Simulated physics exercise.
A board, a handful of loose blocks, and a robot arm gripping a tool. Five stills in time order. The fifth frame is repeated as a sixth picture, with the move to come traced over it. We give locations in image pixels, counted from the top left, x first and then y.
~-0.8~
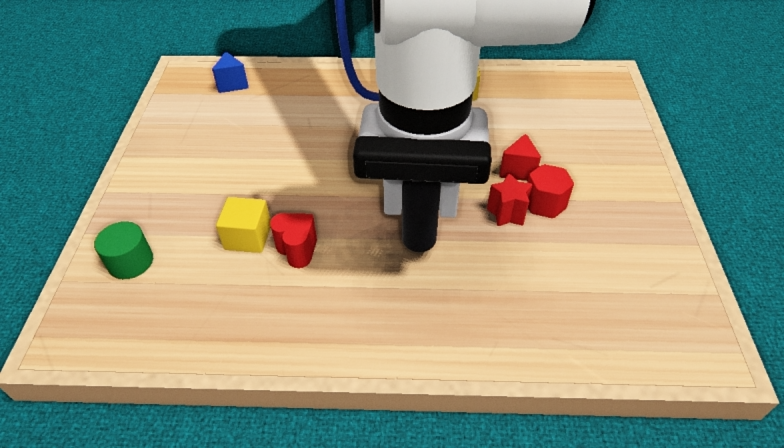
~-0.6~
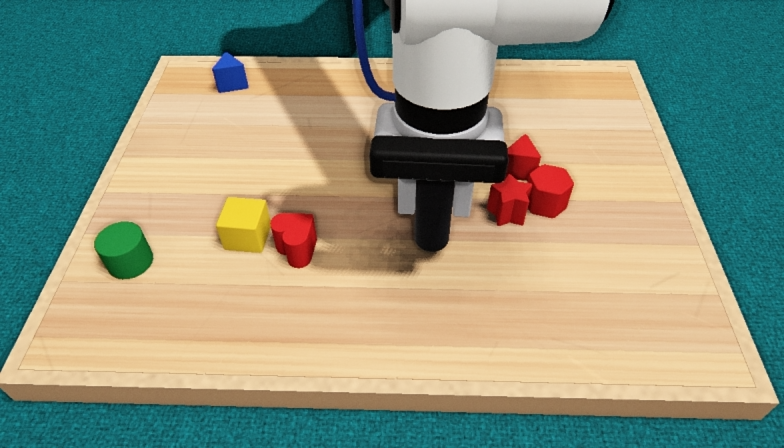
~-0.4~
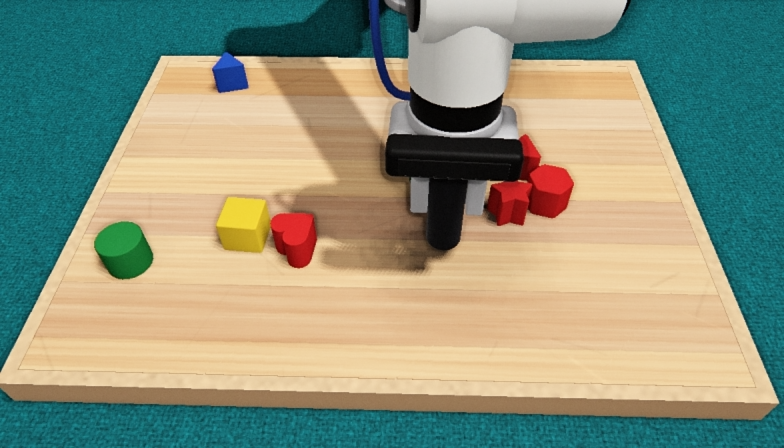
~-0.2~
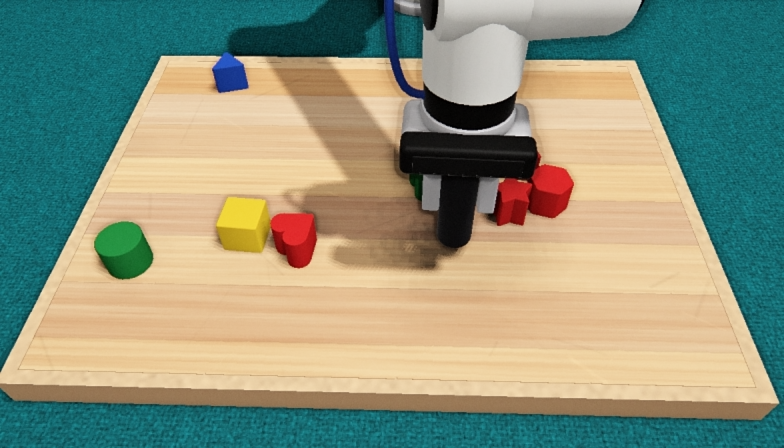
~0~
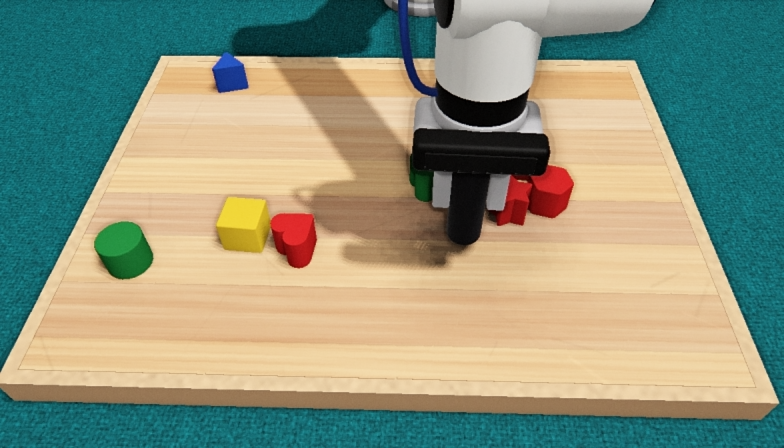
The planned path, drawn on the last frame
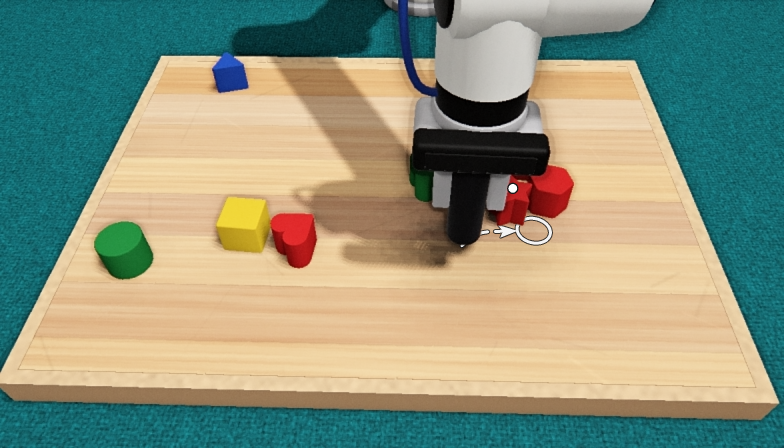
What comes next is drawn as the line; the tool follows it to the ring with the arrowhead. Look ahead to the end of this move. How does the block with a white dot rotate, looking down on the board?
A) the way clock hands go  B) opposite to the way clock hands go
It's B.
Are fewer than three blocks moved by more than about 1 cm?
The answer is yes.
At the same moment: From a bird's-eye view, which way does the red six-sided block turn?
My prediction: CW.
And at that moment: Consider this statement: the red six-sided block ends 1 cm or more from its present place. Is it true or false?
Answer: True.
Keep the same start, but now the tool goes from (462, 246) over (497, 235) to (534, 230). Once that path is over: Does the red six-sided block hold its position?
No, that is not what happens.
The line goes from (462, 246) by way of (481, 233) and (507, 231) to (534, 230); the dot is on the red star block.
The first path, step by step. Halfway along, tool (498, 220); red star block (518, 185), turned 20° anticlockwise; red six-sided block (554, 176).
At the end, tool (537, 219); green heart-shaped block unmoved; red star block (529, 183), turned 80° anticlockwise; red six-sided block (562, 168), turned 30° clockwise.
